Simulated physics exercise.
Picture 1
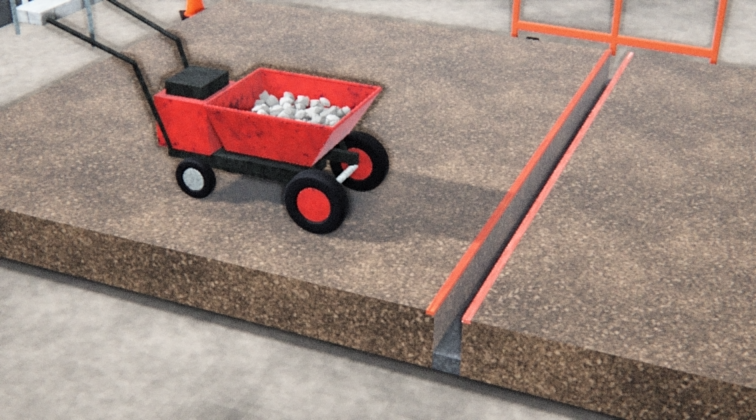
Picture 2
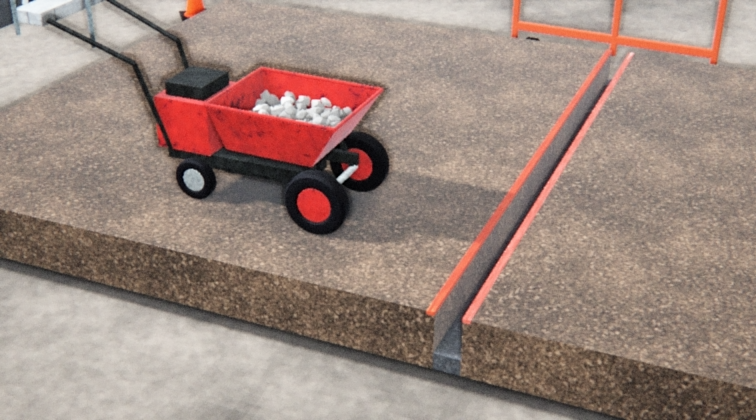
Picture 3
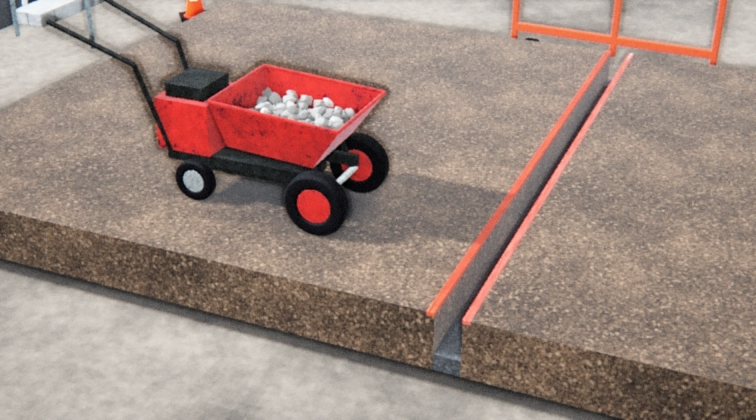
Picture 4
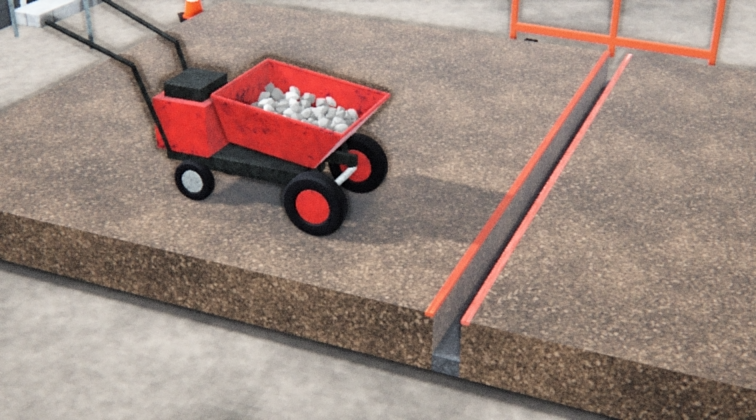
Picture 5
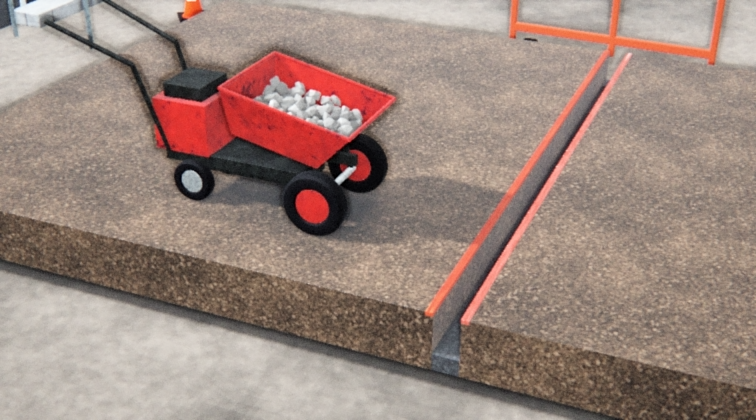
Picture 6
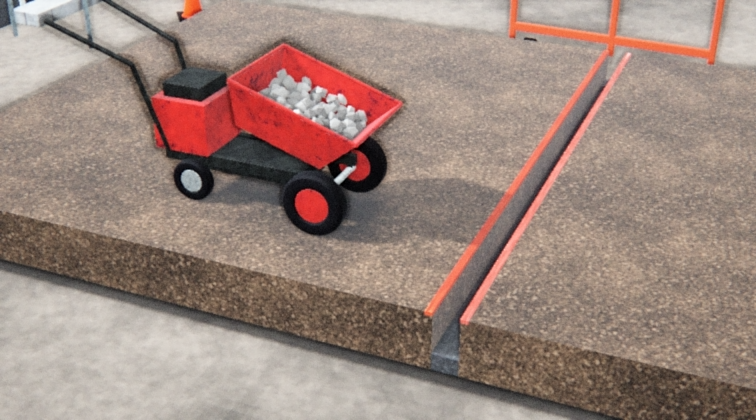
To begin with, a red motor barrow loaded with pale broken stones stands still on a raised brown pad, its skip level, left of a narrow orange-edged trench. The skip then starts tilting forward, its rear rising gradually until it is clearly tipped toward the right, with the stones still inside and the wheels staying put.
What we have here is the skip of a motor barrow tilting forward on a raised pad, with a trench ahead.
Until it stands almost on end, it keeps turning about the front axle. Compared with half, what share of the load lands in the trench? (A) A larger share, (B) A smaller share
B.
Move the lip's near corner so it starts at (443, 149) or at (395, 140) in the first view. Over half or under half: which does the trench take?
Position 1 falls short of half; position 2 exceeds half.
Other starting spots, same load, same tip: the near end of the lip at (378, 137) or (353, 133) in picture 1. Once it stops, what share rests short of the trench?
20 % and 50 %.
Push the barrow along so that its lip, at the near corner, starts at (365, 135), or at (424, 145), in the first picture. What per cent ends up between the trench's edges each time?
It works out to 50 per cent in the first case and 20 per cent in the second.
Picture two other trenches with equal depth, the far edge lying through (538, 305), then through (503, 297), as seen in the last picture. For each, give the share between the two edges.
First try: About 20 %; second try: About 20 %.
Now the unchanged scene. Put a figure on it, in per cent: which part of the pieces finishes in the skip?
Share in the skip: Around 10 %.
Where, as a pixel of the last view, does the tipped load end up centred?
I'd put the middle somewhere around (446, 229).
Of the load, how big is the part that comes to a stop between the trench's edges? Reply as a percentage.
Close to 20 in every hundred pieces.
Soon, skip tipped steeply; all in the skip.
A while on, skip tipped steeply; nearly all in the skip; a stray few short of the trench; a stray few falling.
Towards the end, skip tipped right over; about half in the skip; about half short of the trench; a small part in or heaped over the trench; a stray few beyond it.
Finally, skip tipped right over; a small part in the skip; about two thirds short of the trench; about a quarter in or heaped over the trench; a stray few beyond it.
